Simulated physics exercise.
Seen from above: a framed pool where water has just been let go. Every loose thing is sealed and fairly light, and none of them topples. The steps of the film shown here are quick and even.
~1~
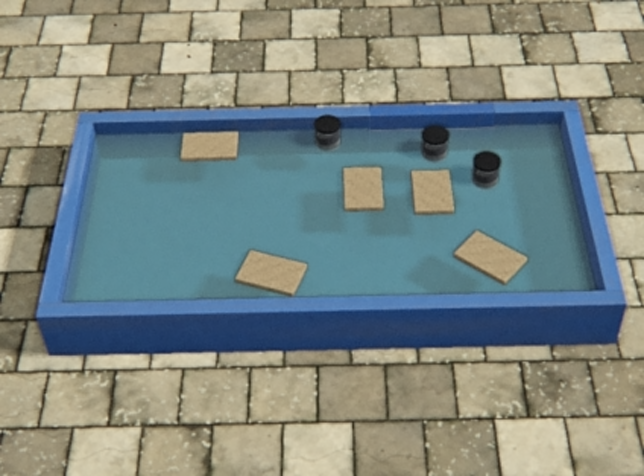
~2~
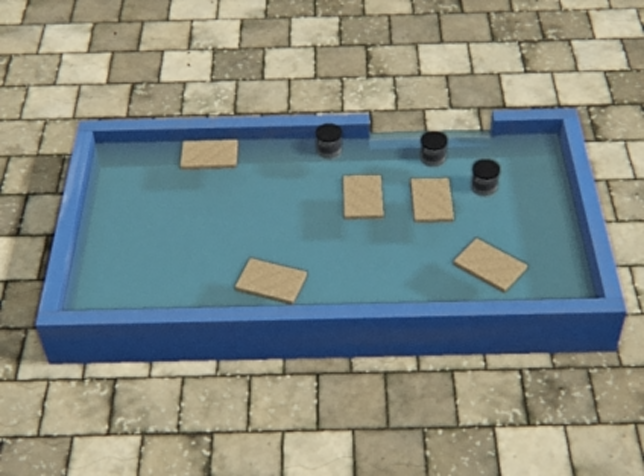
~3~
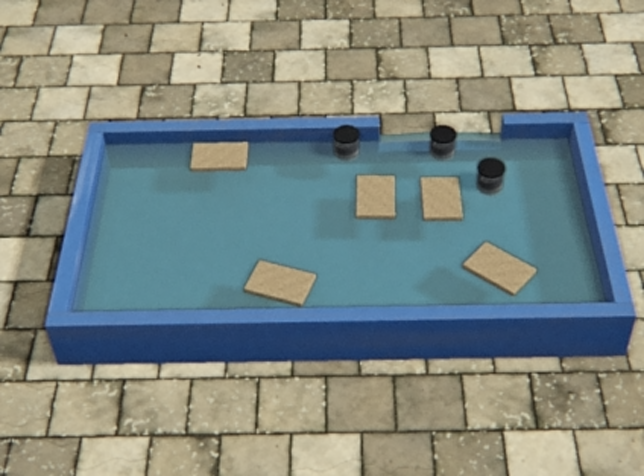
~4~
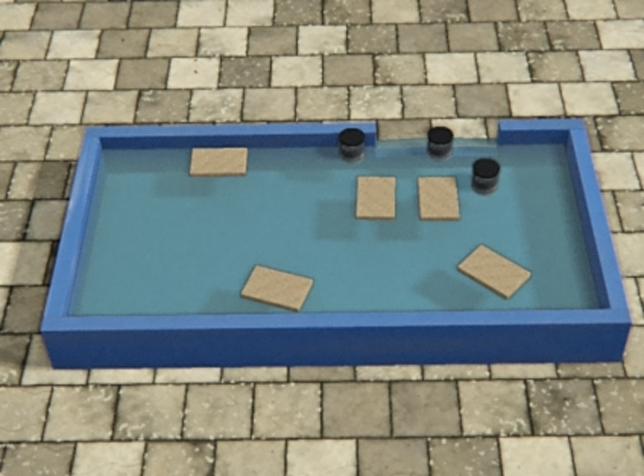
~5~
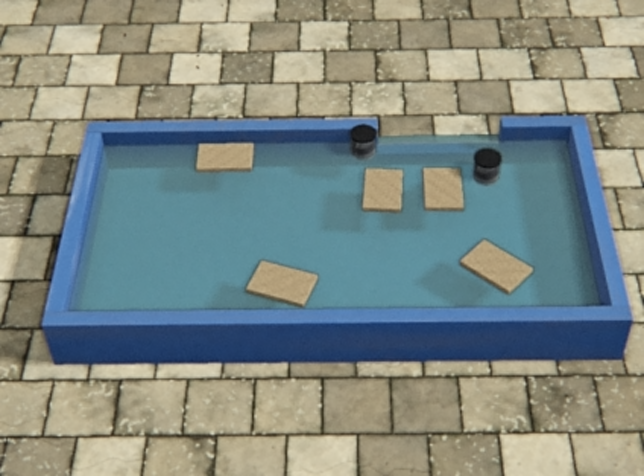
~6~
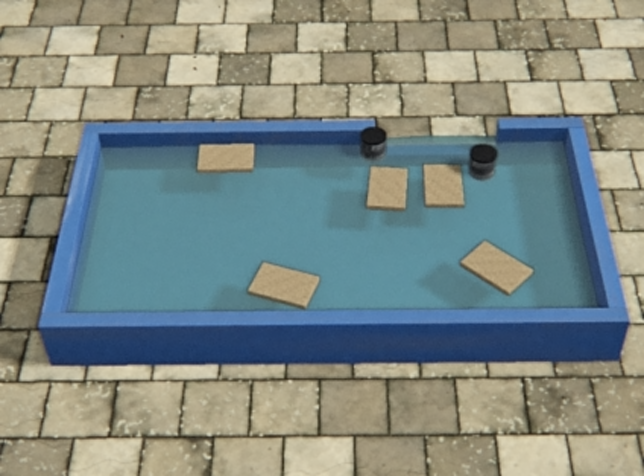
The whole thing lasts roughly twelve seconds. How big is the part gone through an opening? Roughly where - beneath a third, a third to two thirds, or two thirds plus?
The result is a middle share, a third to two thirds.
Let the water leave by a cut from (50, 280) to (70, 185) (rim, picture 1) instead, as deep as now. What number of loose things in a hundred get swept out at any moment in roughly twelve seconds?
My figure is 0 %.
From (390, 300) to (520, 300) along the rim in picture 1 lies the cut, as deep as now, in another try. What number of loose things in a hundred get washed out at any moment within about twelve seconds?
I reckon close to 10 per cent.
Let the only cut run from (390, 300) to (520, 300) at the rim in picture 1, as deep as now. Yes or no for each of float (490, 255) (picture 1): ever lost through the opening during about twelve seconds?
That object: Carried off.
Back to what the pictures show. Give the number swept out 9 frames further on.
Total: 5.
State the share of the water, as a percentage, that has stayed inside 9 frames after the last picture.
By my count, 82 per cent.
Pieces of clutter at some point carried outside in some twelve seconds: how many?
By my count, 5.
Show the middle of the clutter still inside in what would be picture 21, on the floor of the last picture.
The remaining things centre around (366, 249).
A moment on, 2 of 8 are out; 6 afloat.
Next, 5 of 8 are out; 3 afloat.
Later, 5 of 8 are out; 3 afloat.
In the end, 5 of 8 are out; 3 afloat.
